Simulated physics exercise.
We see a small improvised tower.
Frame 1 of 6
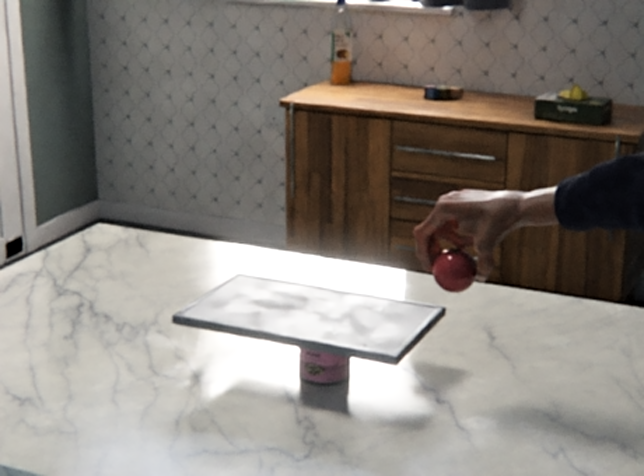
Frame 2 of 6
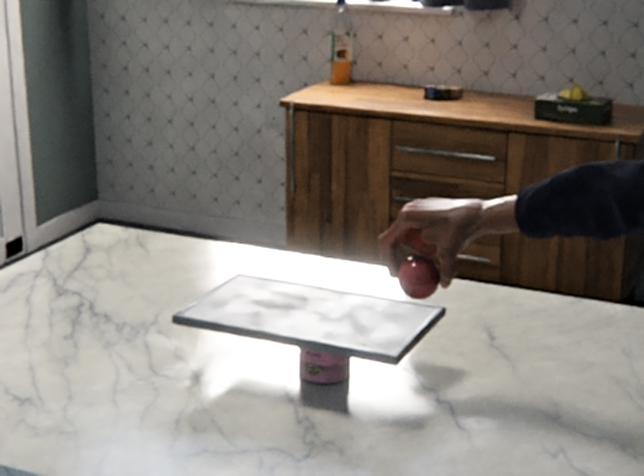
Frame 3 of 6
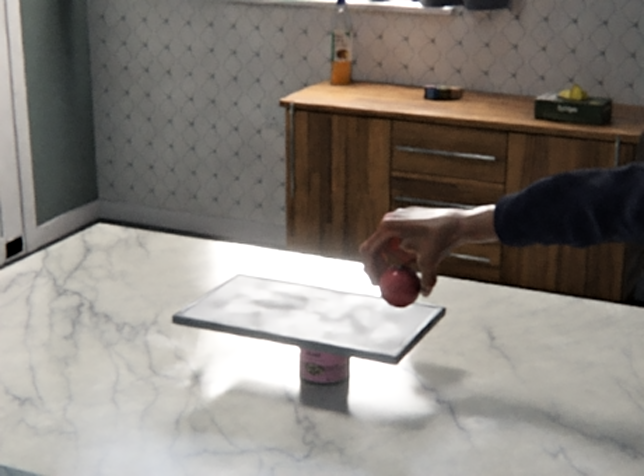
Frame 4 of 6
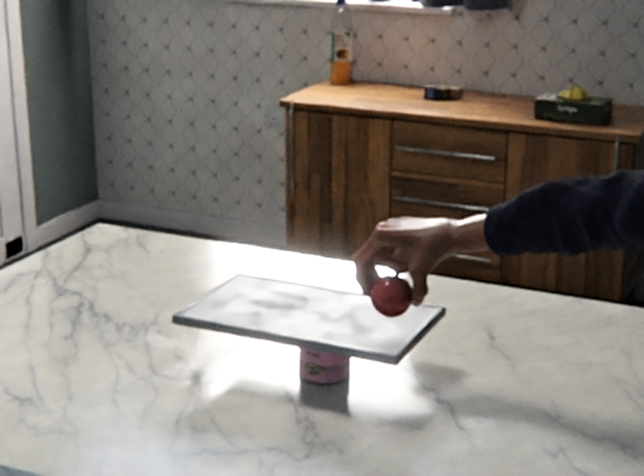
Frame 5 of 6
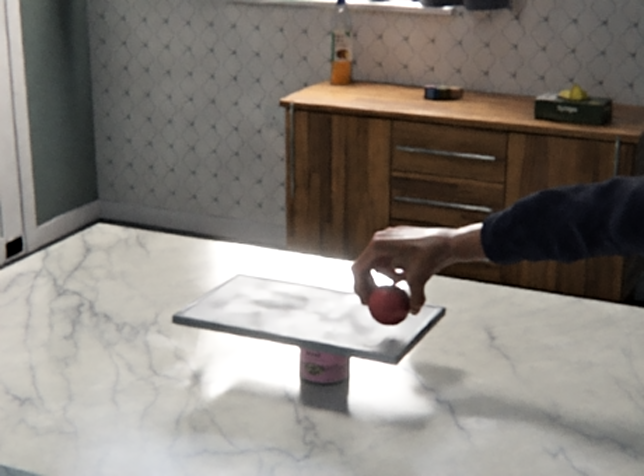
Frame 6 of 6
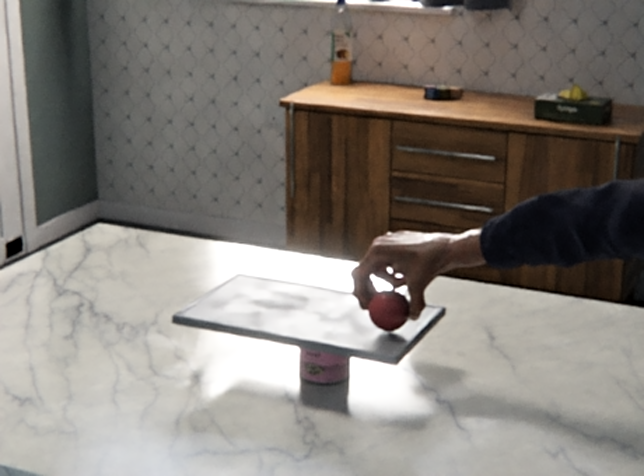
A red tomato, held in a person's fingers, moved left above a marble table, then was lowered onto the right side of a flat board balanced on a small can, the hand still gripping it.
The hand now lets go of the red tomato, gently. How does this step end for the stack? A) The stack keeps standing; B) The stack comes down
A, the stack keeps standing.
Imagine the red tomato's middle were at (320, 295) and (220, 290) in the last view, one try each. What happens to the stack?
In case one it stays upright, while in case two it tumbles.
Then, 0.20 s later than the last frame, all is still.
Then, 0.60 s later than the last frame, red tomato resting near (389, 311).
When it is over, all 3 as before. End places, in pixels of the last picture, red tomato near (389, 311). The stack stays up.
